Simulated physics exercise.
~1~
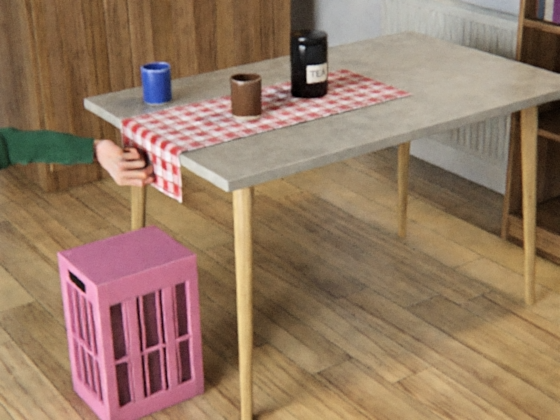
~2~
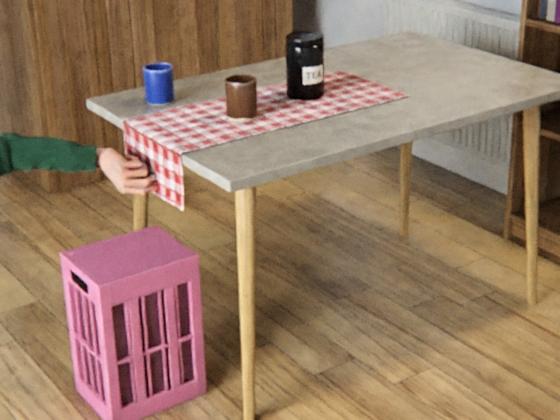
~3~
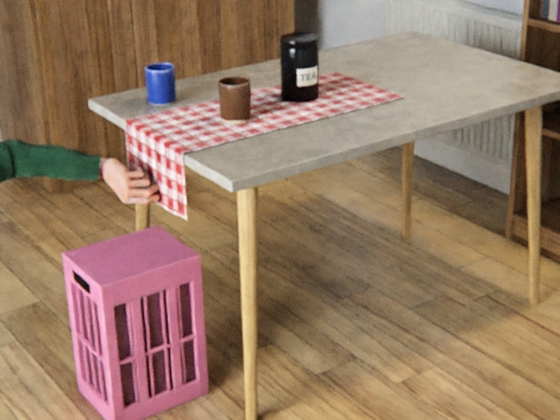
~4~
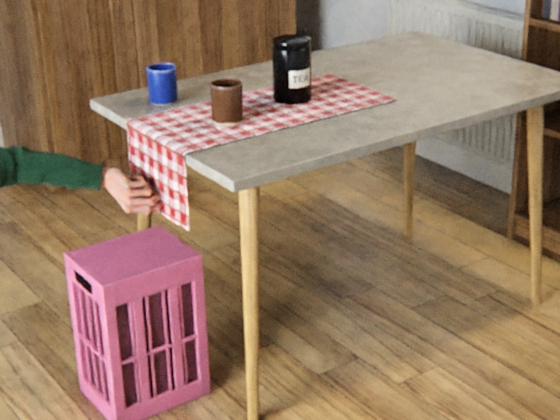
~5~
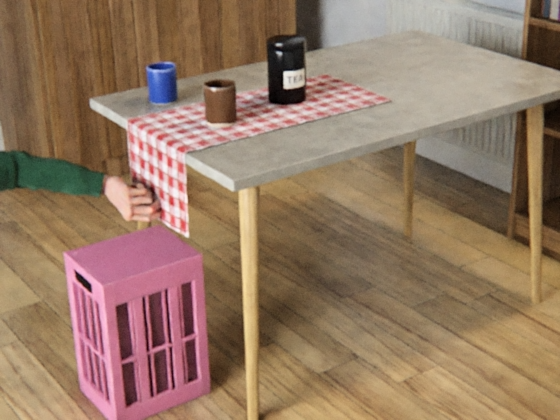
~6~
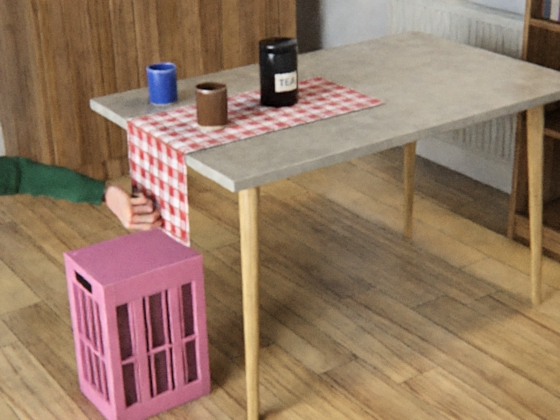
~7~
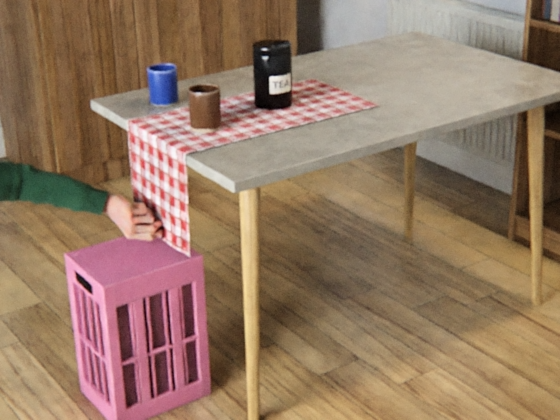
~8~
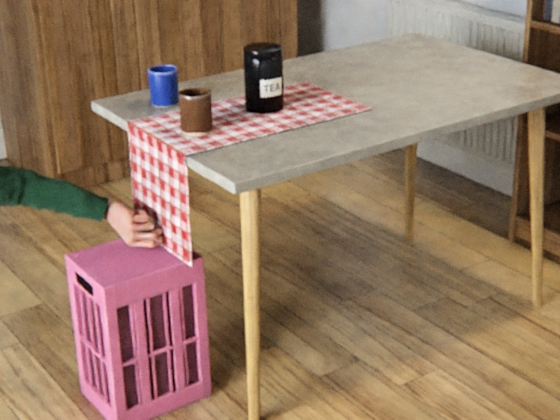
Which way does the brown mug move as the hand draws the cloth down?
The brown mug moves to the left, staying upright on the cloth as it is carried along.
